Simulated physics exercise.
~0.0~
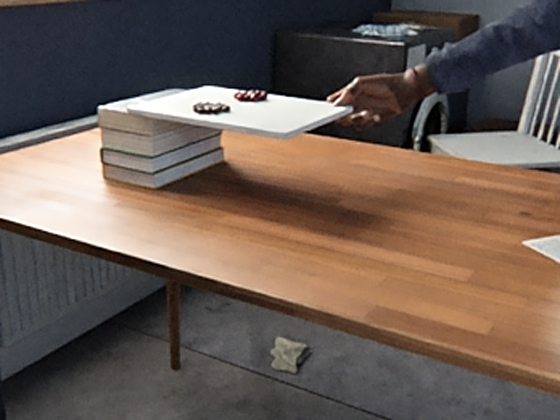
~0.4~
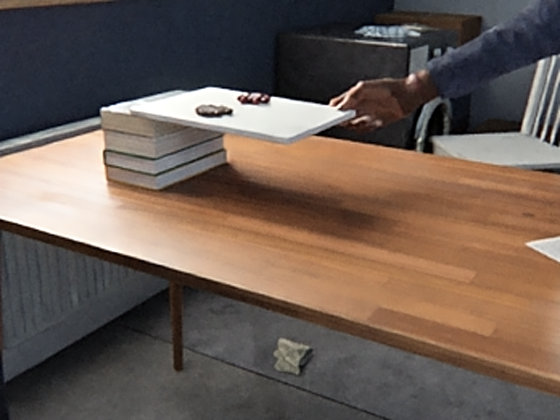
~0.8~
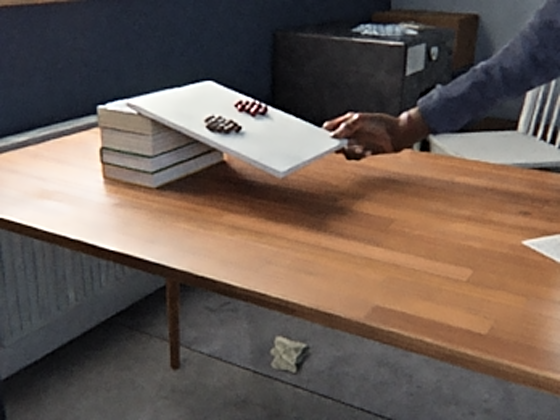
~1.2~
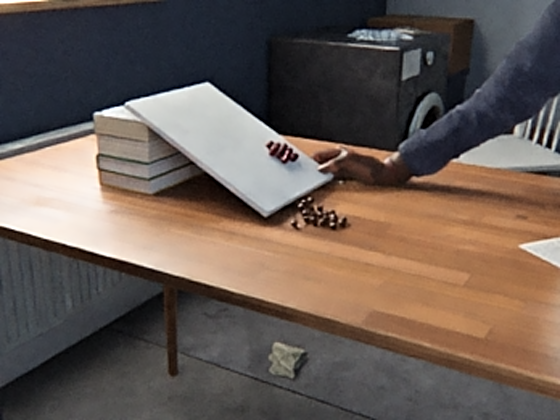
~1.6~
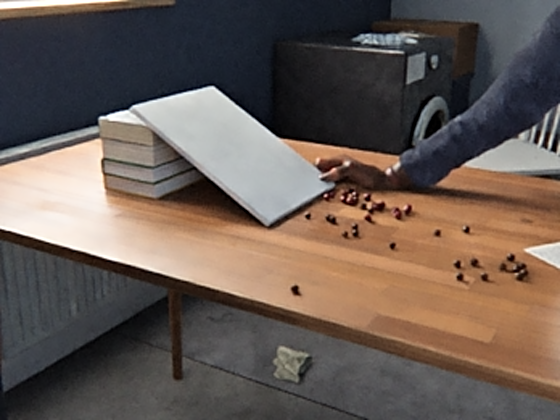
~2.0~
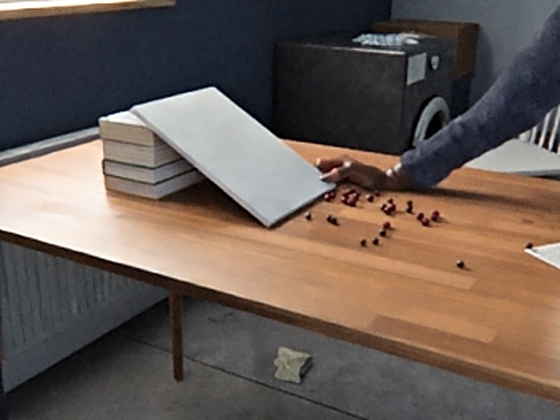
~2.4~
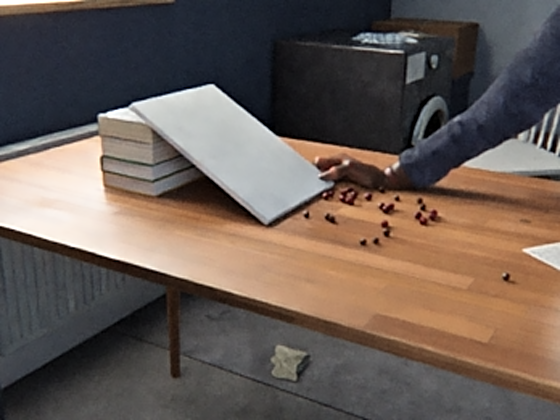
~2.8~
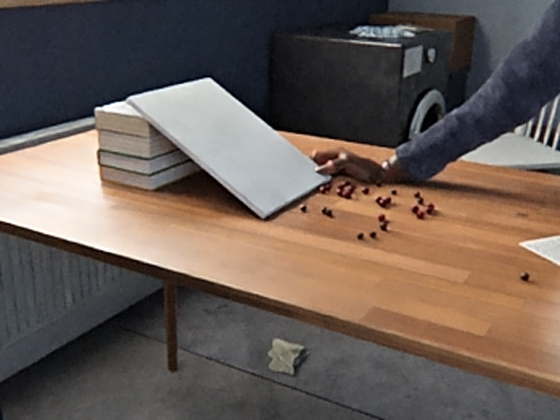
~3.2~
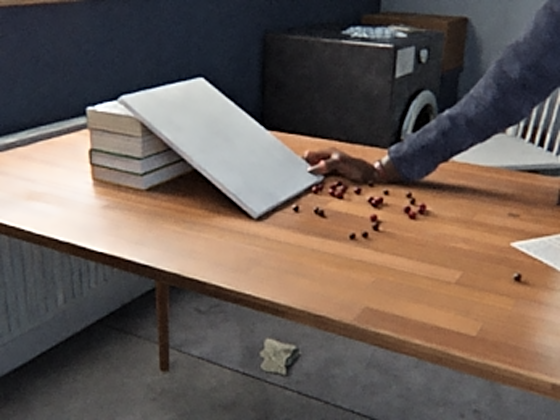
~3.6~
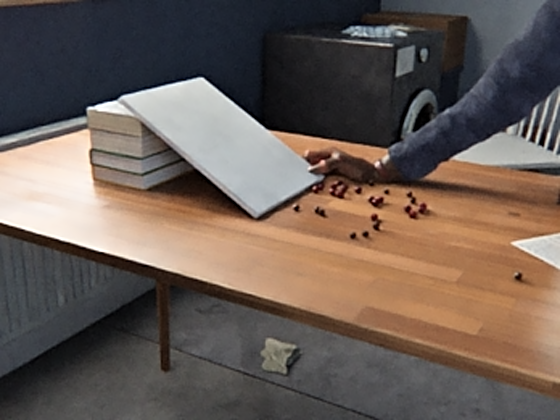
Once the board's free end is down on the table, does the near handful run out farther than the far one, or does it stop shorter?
The near handful runs out farther across the table, while most of the far handful comes to rest close to the foot of the board.
On a wooden table, a hand lowers a board propped on books and two bead handfuls roll off, the near running farther.
